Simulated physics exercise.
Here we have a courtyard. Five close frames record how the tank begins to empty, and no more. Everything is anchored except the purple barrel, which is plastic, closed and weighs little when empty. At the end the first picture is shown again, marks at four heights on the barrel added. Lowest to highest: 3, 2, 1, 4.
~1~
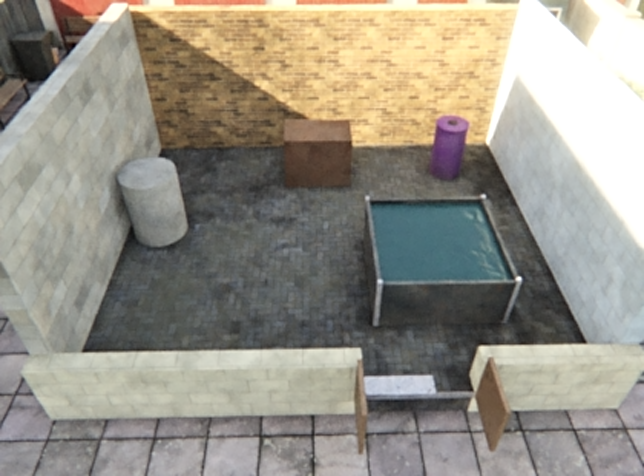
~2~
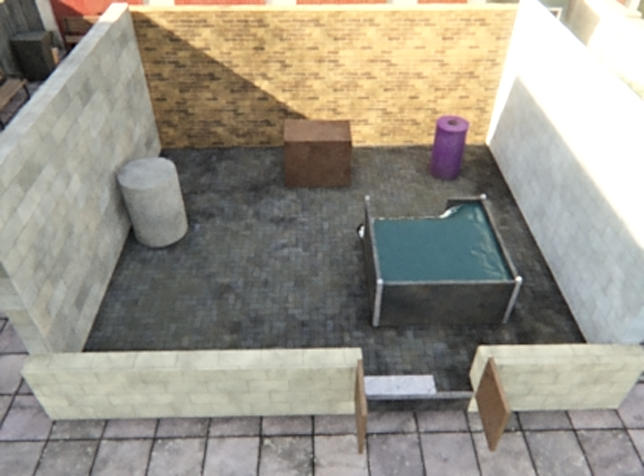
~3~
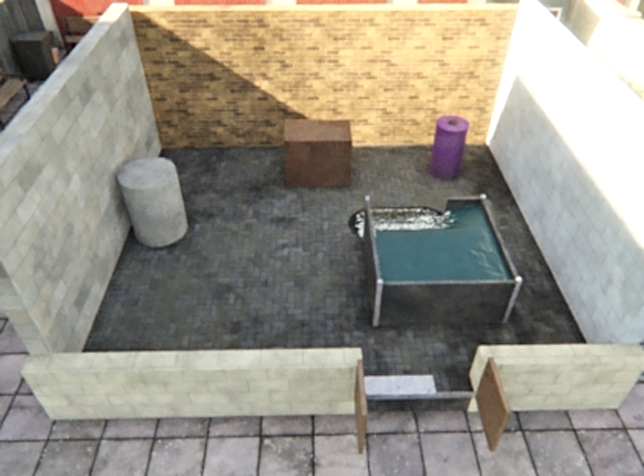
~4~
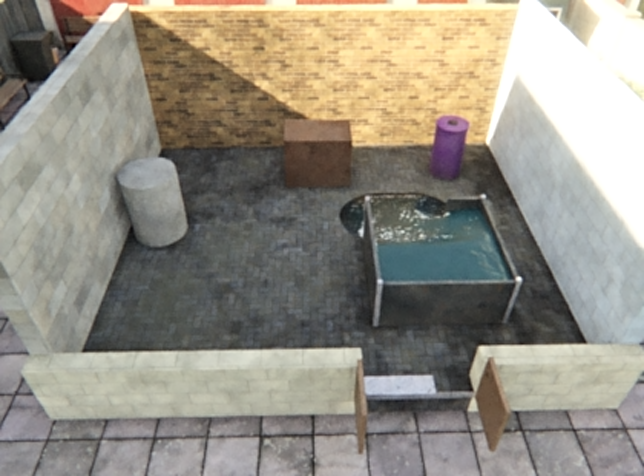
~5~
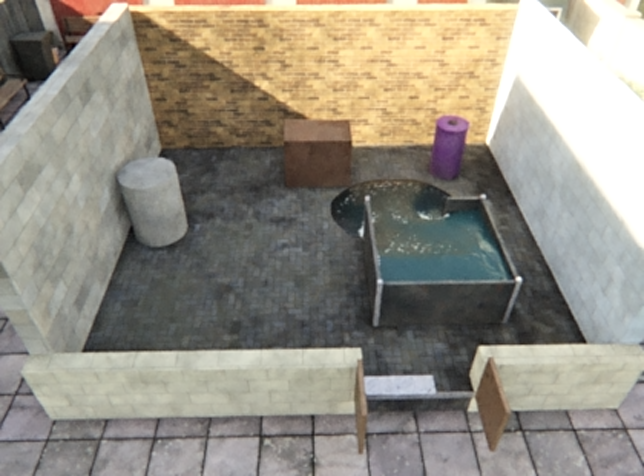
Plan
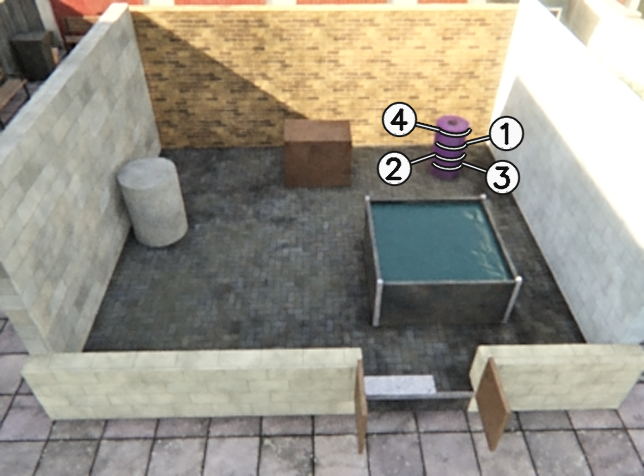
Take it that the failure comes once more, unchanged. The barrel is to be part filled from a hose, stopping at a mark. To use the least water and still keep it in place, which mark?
I would pick mark 3.
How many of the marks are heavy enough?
All four.
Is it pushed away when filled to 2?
No.
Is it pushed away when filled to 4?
No, not at all.
In white, 1 at (454, 148); 2 at (451, 160); 3 at (450, 169); 4 at (456, 135); from the bottom up 3, 2, 1, 4.
With 1, it does not move.
With 2, it does not move.
With 3, it does not move.
With 4, it does not move.
